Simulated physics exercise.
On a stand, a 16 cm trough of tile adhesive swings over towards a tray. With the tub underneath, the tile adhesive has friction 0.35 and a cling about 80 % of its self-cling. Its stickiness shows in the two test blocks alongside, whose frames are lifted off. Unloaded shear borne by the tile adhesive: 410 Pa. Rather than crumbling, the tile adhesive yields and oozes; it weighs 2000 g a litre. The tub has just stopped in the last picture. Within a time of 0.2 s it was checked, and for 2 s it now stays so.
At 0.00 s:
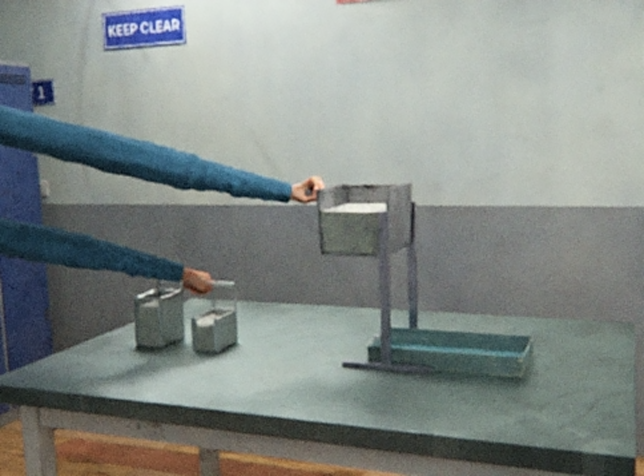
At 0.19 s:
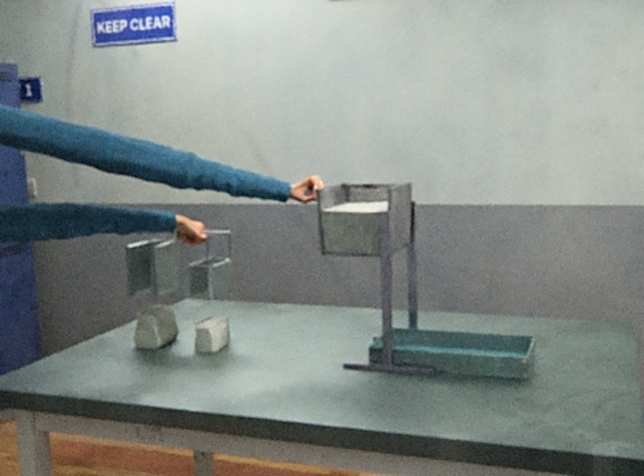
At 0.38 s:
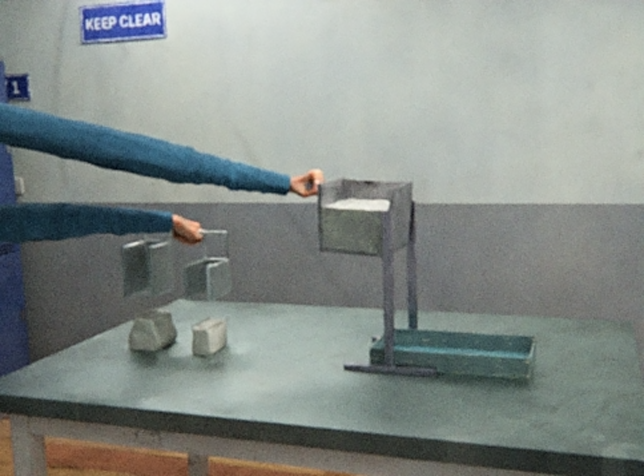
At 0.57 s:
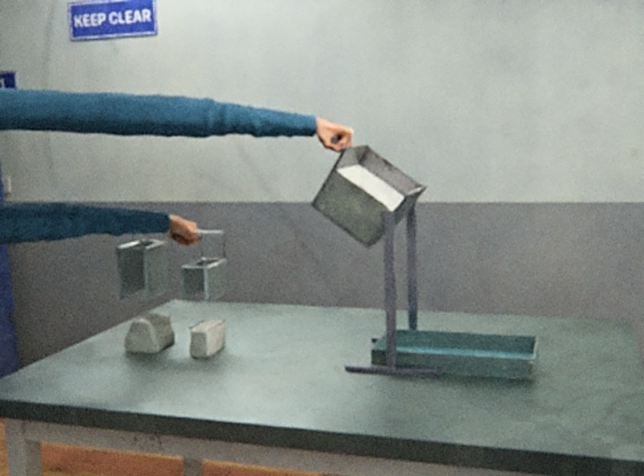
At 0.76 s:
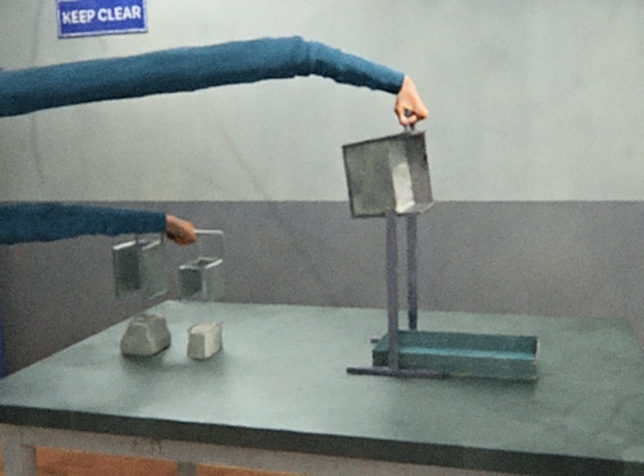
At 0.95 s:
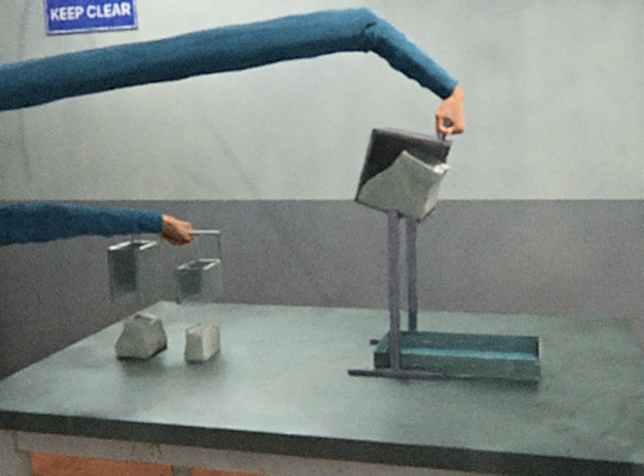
A grey metal trough of pale tile adhesive pivots on a stand above a teal tray, seen from slightly above a green table in a grey-walled room. Two blue-sleeved arms reach in from the left, beside two pale blocks and below a blue sign. The lower hand lifts open metal moulds off the blocks, the left block sags slightly, then the upper hand tips the trough rightward, the adhesive bulging, as the camera drifts gently.
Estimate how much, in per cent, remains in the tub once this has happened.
I would say about 35 per cent remains in the tub.
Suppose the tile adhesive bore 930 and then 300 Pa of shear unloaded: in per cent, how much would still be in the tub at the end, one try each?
Going in order, it's 14 % and then 30 %.
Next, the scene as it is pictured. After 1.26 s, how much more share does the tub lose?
Later share of the load: Approx. 0 %.
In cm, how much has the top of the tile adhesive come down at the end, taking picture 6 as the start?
About 9 cm.
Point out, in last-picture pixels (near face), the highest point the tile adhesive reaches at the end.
Peak location: Approx. (368, 190).
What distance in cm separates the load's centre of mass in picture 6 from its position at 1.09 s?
Around 9 cm.
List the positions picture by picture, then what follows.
The first frame shows handle-side rim at (319, 191), tilt 0 degrees; highest point of the tile adhesive at (384, 211); test blocks 12 cm, 7.9 cm high (left to right).
The second frame shows handle-side rim at (319, 190), tilt 0 degrees; highest point of the tile adhesive at (386, 211); test blocks 11 cm, 7.8 cm high (left to right).
The third frame shows handle-side rim at (321, 185), tilt 3 degrees; highest point of the tile adhesive at (326, 207); test blocks 9.8 cm, 7.8 cm high (left to right).
The fourth frame shows handle-side rim at (347, 150), tilt 36 degrees; highest point of the tile adhesive at (339, 171); test blocks 9.5 cm, 7.8 cm high (left to right).
The fifth frame shows handle-side rim at (410, 135), tilt 83 degrees; highest point of the tile adhesive at (384, 142); test blocks 9.4 cm, 7.8 cm high (left to right).
The sixth frame shows handle-side rim at (442, 147), tilt 106 degrees; highest point of the tile adhesive at (405, 152); test blocks 9.4 cm, 7.8 cm high (left to right).
By 1.09 s, the tub is at 106 degrees and holds 47 %.
By 1.26 s, the tub is at 106 degrees and holds 35 %.
By 1.43 s, the tub is at 106 degrees and holds 35 %.
By 1.60 s, the tub is at 106 degrees and holds 35 %.
By 2.95 s, at the end, the tub is at 106 degrees and holds 35 %.
